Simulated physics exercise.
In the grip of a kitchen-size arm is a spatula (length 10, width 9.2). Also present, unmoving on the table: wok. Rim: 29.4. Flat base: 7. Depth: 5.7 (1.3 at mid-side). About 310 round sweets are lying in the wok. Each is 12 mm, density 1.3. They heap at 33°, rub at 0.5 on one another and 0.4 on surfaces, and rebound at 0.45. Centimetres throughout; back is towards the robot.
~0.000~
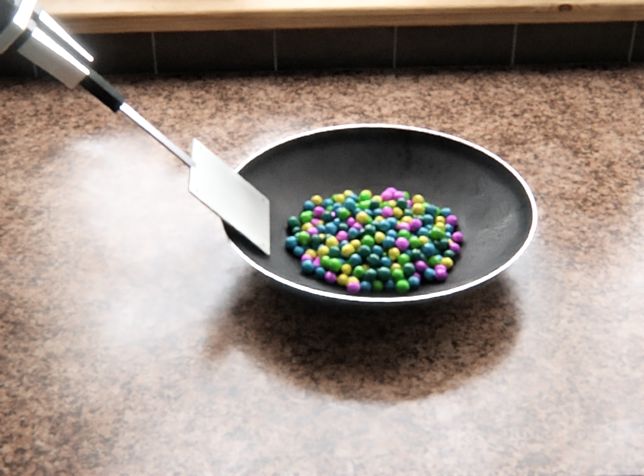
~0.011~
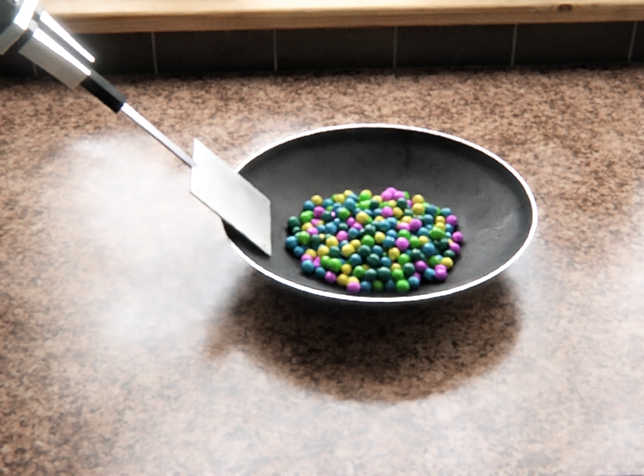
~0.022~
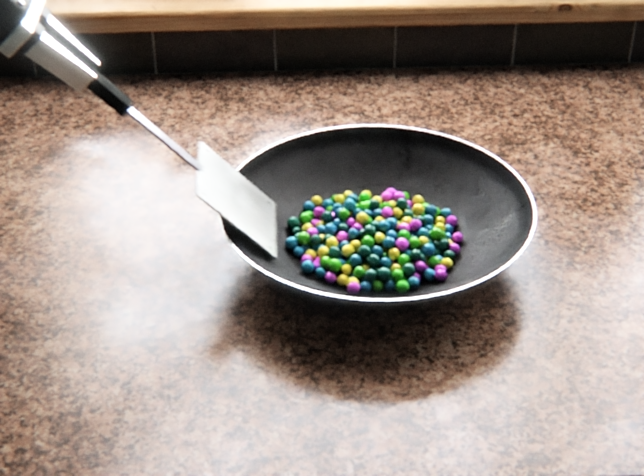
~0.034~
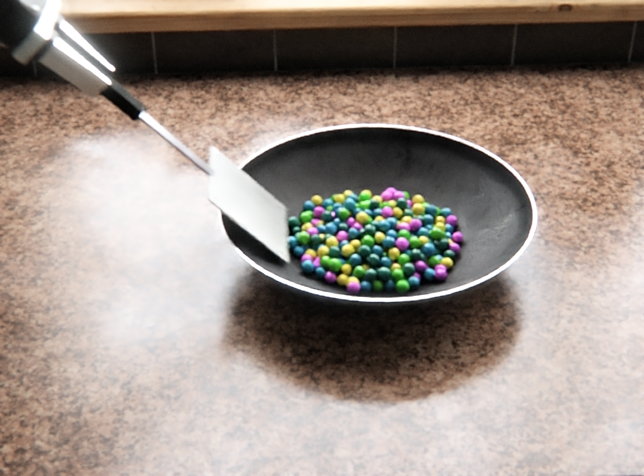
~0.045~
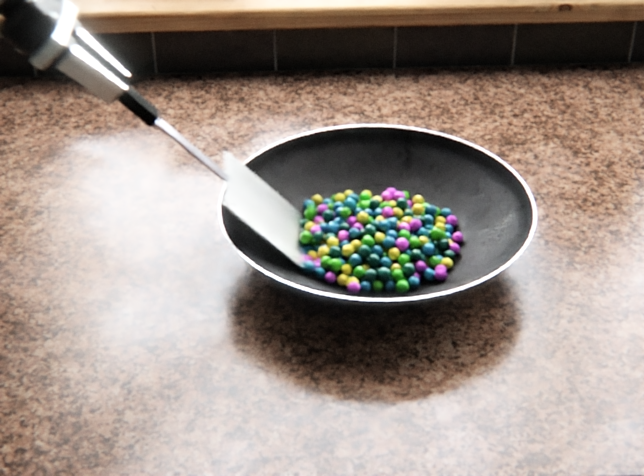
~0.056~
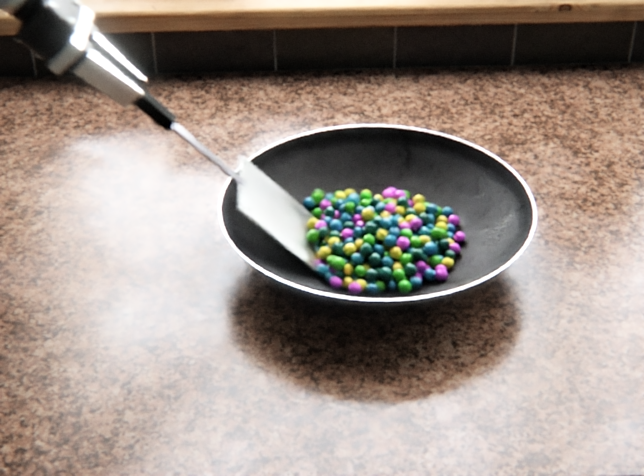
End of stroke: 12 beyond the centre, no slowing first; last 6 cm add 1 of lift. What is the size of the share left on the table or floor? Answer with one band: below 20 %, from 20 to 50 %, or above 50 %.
Above 50 %.
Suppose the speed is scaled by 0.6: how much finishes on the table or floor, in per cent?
45 %.
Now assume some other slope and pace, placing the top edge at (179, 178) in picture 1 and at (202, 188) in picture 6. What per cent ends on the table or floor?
Near 45 in a hundred.
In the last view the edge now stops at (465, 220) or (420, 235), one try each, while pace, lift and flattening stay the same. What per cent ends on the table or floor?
About 40 and 5 per cent.
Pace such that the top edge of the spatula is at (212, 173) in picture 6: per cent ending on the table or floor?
That share would be about 40 percent.
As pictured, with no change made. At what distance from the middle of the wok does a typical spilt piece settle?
Some 48 cm.
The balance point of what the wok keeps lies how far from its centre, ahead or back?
Offset forward: Around 3.0 cm.
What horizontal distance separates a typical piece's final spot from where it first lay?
34 cm.
By 0.11 s, sloping 47°, highest piece 8 above the table; 308 in the wok.
By 0.16 s, sloping 47°, highest piece 10 above the table; 308 in the wok.
By 0.38 s, sloping 47°, highest piece 18 above the table; 130 in the wok, 63 on the table or floor, 115 on the blade or in flight.
By 1.43 s, sloping 47°, highest piece 2 above the table; 178 on the table or floor, 130 in the wok.
Final count, 178 on the table or floor, 130 in the wok. That is 58 % on the table or floor.
